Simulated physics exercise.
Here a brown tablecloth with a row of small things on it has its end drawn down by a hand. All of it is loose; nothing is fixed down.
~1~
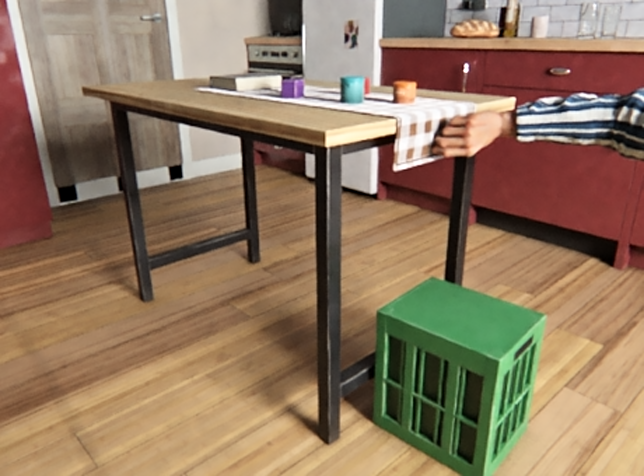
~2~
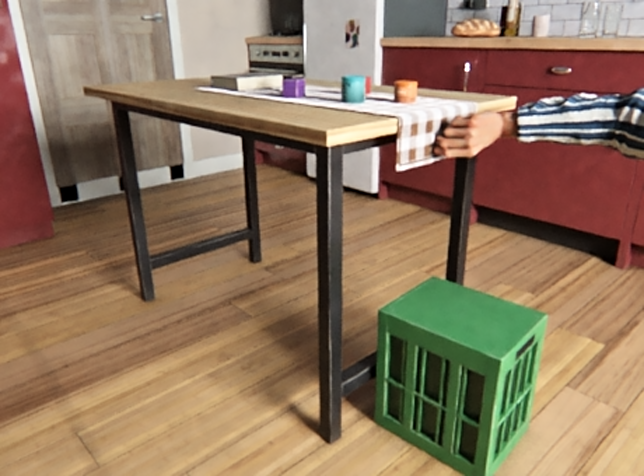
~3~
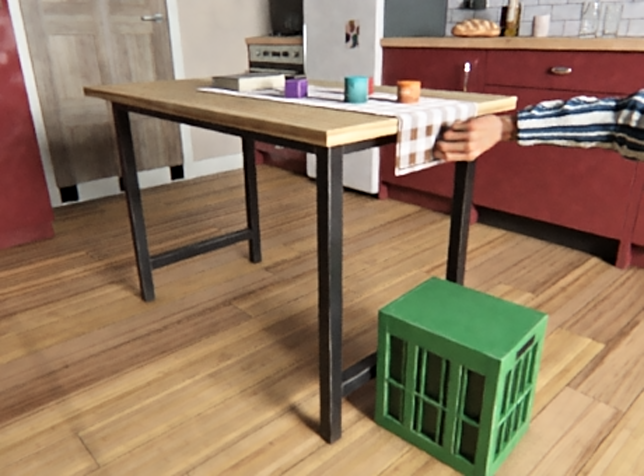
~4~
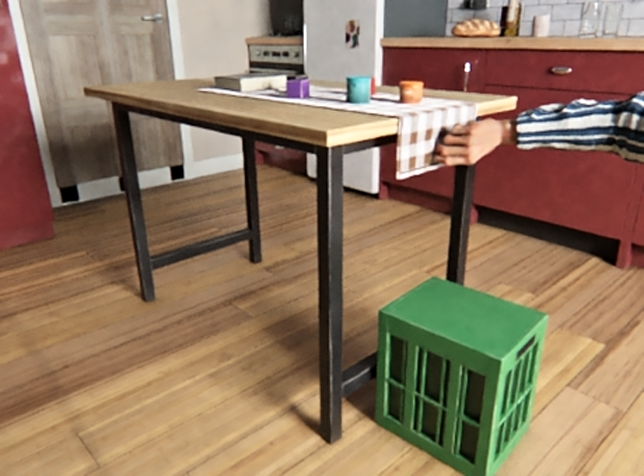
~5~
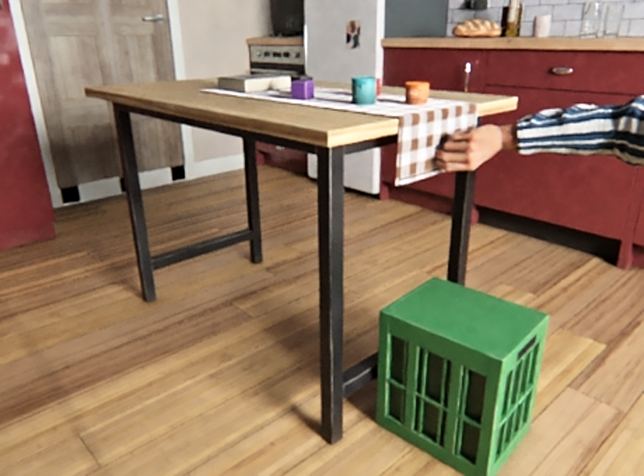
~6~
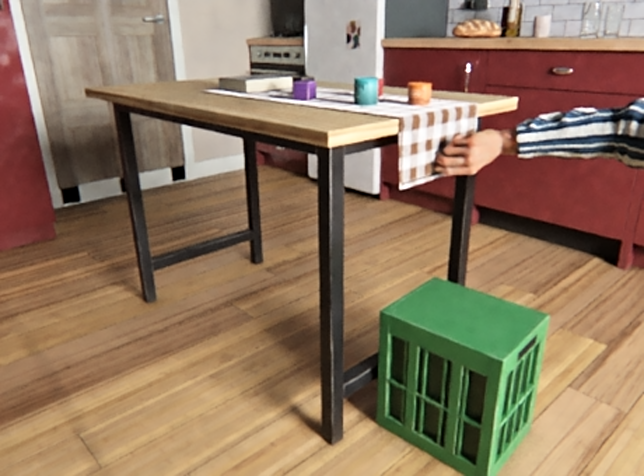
A checked cloth on a wooden table slides slowly to the right as a hand in a striped sleeve pulls its hanging end slightly lower. The purple, turquoise and orange items on it shift a little rightward along with the cloth, while the green crate on the floor stays still.
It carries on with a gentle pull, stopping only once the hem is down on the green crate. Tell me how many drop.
So in the end, the top is short three items, that's it.
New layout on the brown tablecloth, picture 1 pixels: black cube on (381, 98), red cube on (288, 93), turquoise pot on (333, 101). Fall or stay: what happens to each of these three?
Black cube - leaves the top, red cube - stays aboard, turquoise pot - leaves the top.
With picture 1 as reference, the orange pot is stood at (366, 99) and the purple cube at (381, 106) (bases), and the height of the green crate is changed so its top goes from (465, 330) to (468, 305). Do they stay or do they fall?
In the end the orange pot is no longer on top and the purple cube is no longer on top.
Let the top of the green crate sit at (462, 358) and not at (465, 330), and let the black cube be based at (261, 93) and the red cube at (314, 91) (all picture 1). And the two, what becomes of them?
The black cube ends up on top while the red cube ends up on top.
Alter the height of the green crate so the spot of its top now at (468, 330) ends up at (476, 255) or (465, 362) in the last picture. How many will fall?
Numbers: 1; 4.
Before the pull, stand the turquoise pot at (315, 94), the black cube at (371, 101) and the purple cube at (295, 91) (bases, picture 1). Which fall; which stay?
As for the turquoise pot, it holds its spot; the black cube, it leaves the top; the purple cube, it holds its spot.
Early on, hem near (435, 237); orange pot gone.
Midway, hem near (434, 273); orange pot and turquoise pot gone.
Near the end, hem on the crate; orange pot, turquoise pot and red cube gone.
Finally, hem on the crate; orange pot, turquoise pot and red cube gone. The count of fallen things is three.
